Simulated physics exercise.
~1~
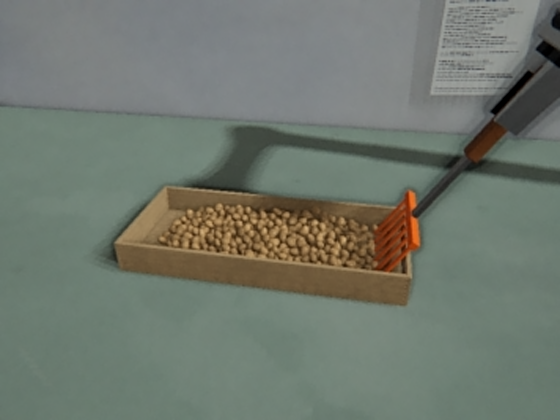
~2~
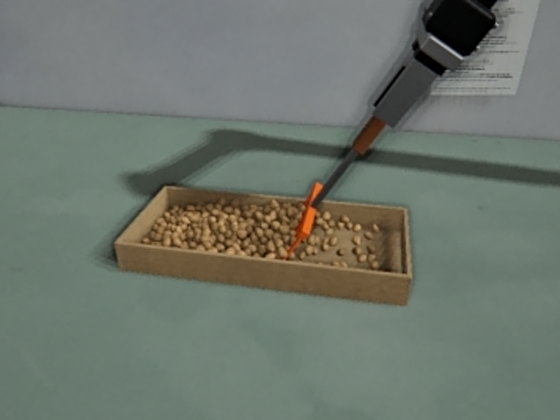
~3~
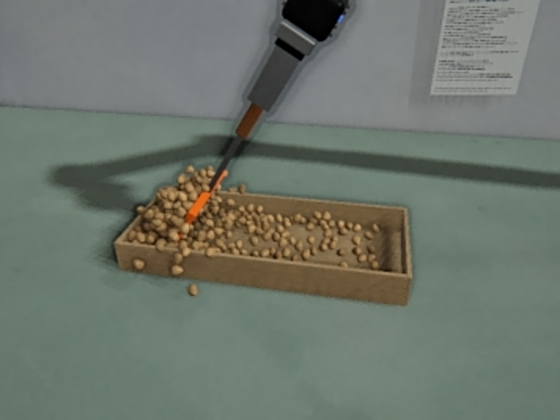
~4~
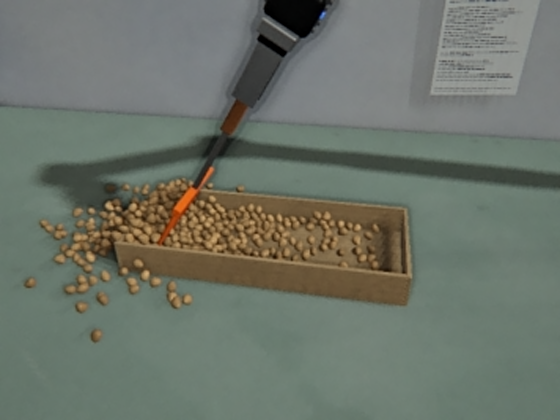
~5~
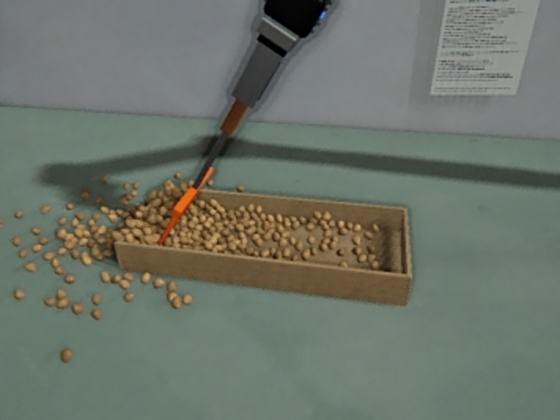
Robot arm dragging an orange rake leftward through a trough of dried beans, heaping them until many spill over the left end.
